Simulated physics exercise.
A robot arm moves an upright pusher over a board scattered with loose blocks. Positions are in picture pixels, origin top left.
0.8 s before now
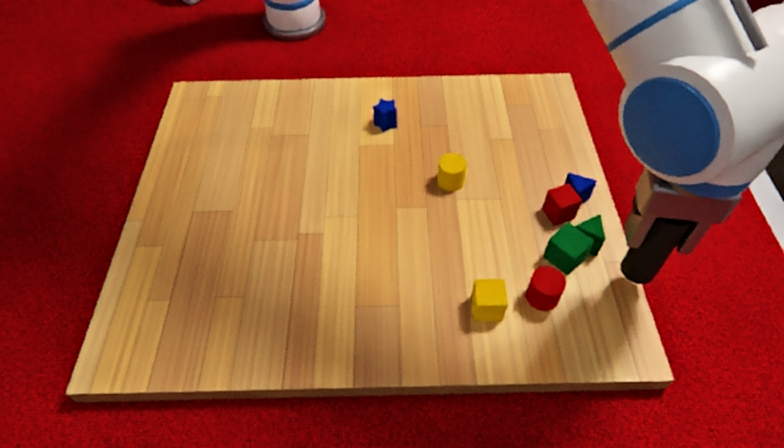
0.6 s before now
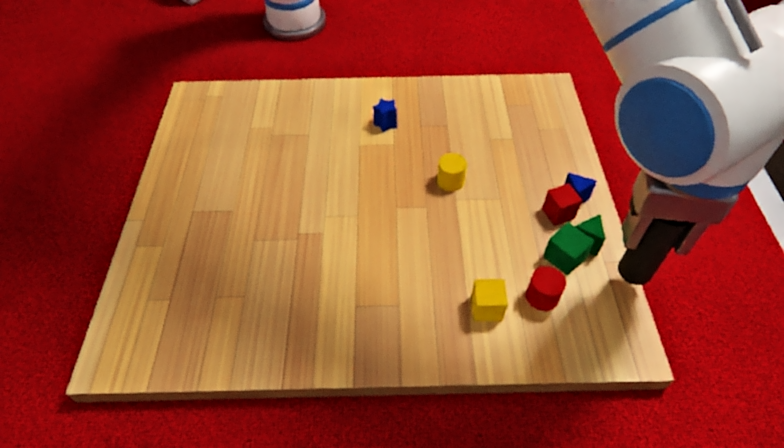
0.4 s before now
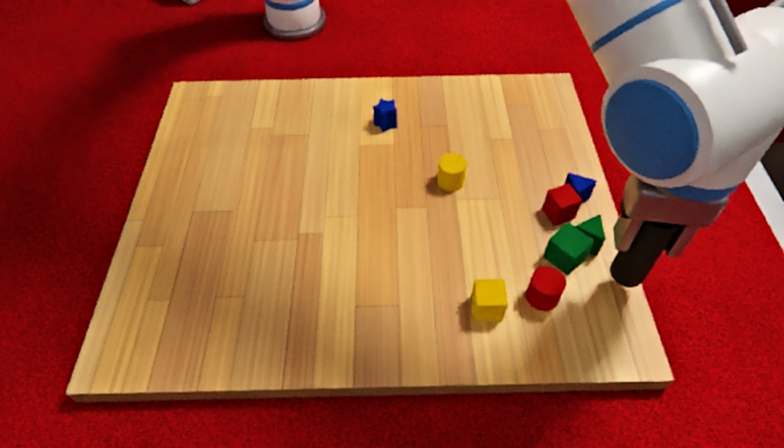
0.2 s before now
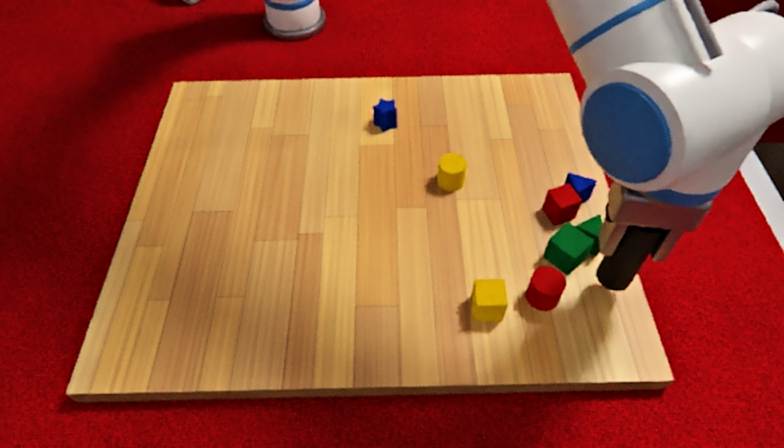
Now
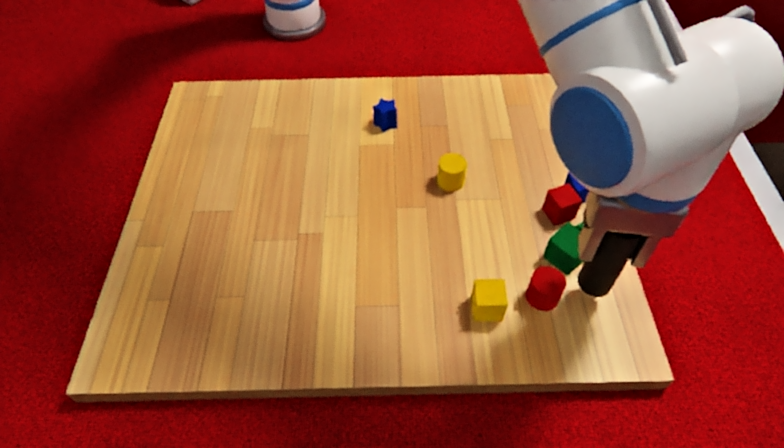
A robot arm hovered its dark pusher at the right side of a wooden board scattered with colored blocks, then moved it slightly left toward the red round block, while all the blocks stayed still.
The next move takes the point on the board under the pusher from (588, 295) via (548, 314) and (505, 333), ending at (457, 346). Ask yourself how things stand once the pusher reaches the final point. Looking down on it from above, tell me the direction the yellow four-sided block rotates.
It turns counter-clockwise.
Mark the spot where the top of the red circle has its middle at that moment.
In the picture, that point is around (510, 282).
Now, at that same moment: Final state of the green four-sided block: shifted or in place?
From what I can tell, it will keep its place.
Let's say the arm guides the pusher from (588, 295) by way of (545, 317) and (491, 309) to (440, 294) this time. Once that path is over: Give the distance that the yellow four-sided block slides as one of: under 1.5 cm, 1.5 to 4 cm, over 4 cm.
Travel: Beyond 4 cm.
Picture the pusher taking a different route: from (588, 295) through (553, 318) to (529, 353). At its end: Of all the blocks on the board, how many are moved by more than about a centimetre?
Looking at the path, I think only one of the blocks ends up more than 1 cm away.
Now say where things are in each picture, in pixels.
The first frame shows pusher's lower end at (637, 271); yellow four-sided block at (491, 292); red circle at (549, 280); green four-sided block at (572, 240).
The second frame shows pusher at (635, 271); blocks still.
The third frame shows pusher at (627, 274); blocks still.
The fourth frame shows pusher at (613, 277); blocks still.
The fifth frame shows pusher at (594, 283); yellow four-sided block at (491, 292); red circle at (549, 280); green four-sided block at (572, 240).
On the path given first. One third of the way, pusher at (553, 302); red circle at (522, 282).
Two thirds of the way, pusher at (508, 321); yellow four-sided block at (478, 289), turned 30° anticlockwise; red circle at (510, 282).
At the end, pusher at (459, 334); yellow four-sided block at (478, 289), turned 30° anticlockwise; red circle at (510, 282); green four-sided block still.
